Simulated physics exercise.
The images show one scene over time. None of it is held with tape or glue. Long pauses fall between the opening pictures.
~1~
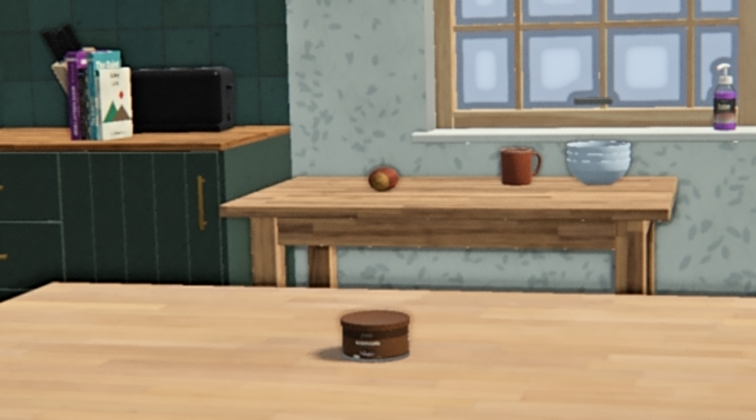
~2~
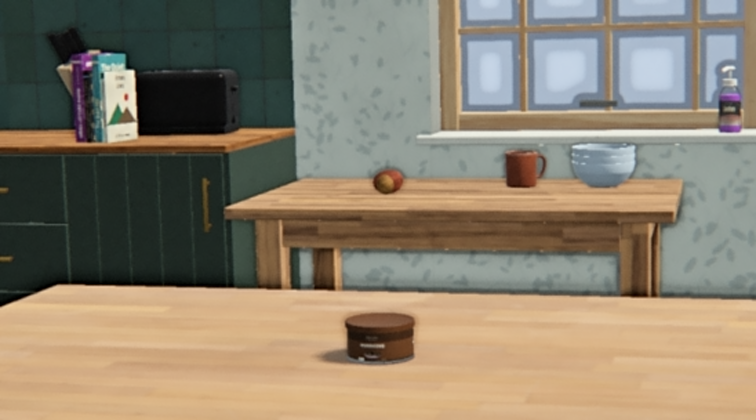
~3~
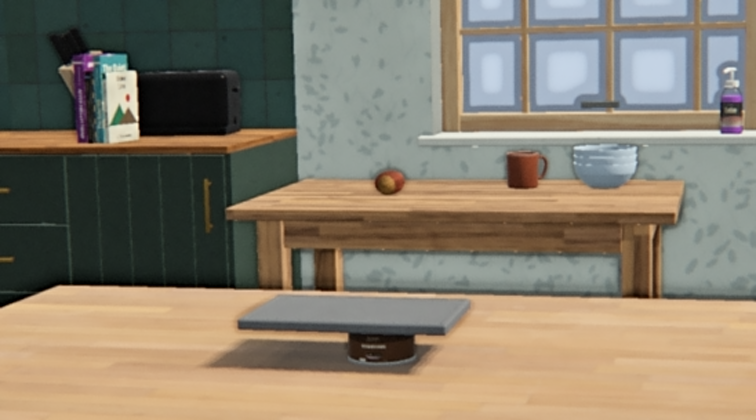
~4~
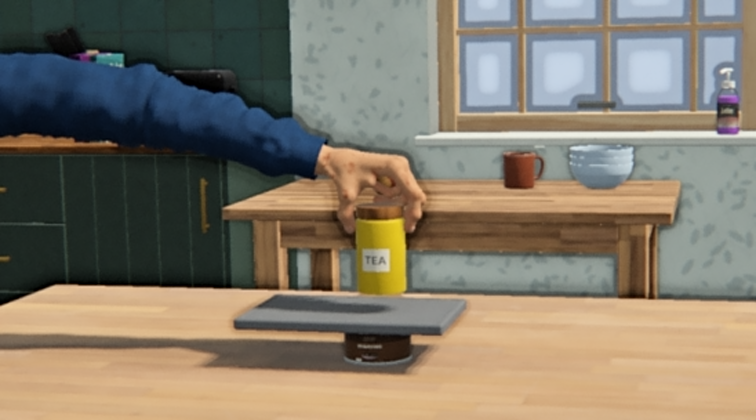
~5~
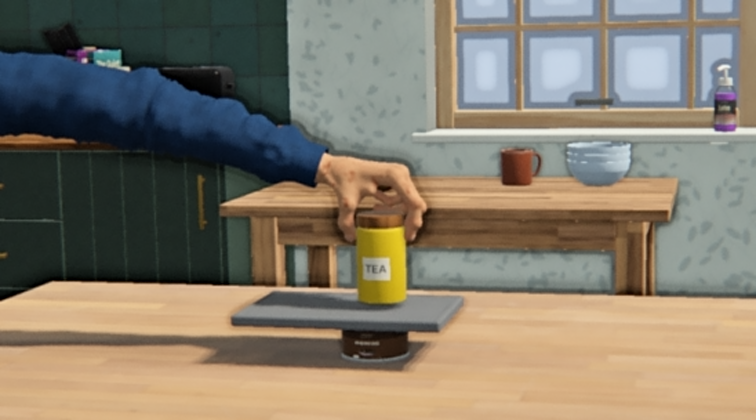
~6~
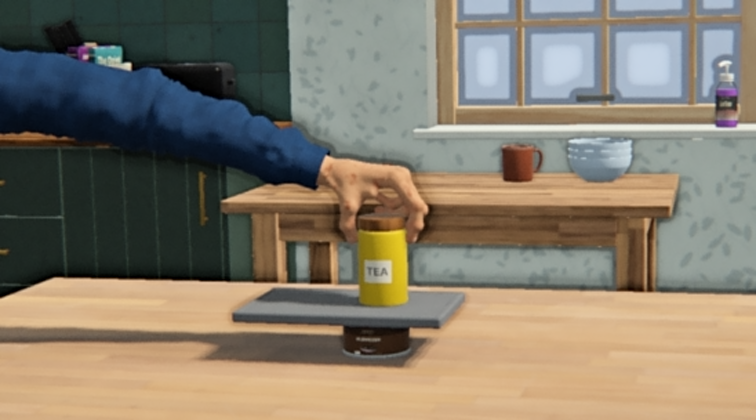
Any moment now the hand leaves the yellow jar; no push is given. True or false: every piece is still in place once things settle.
True.
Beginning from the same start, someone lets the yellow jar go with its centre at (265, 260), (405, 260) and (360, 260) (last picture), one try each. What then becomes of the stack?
It goes over first, remains upright second and remains upright third.
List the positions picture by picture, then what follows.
The last thing is not in view yet; brown tub (376, 336), in the first picture.
The last thing is not in view yet; brown tub (380, 338), in the second picture.
The last thing is not in view yet; brown tub (382, 339), in the third picture.
On its way; yellow jar (381, 248); brown tub (378, 339), in the fourth picture.
On its way; yellow jar (381, 257); brown tub (375, 336), in the fifth picture.
In place under the hand; yellow jar (383, 259); brown tub (376, 332), in the sixth picture.
Then, 0.20 s past the last view, nothing moves.
Then, 0.40 s past the last view, yellow jar resting near (383, 260).
Finally, all 3 still in place. Final places as the last picture's camera would see them, yellow jar near (383, 260). The stack stays up.
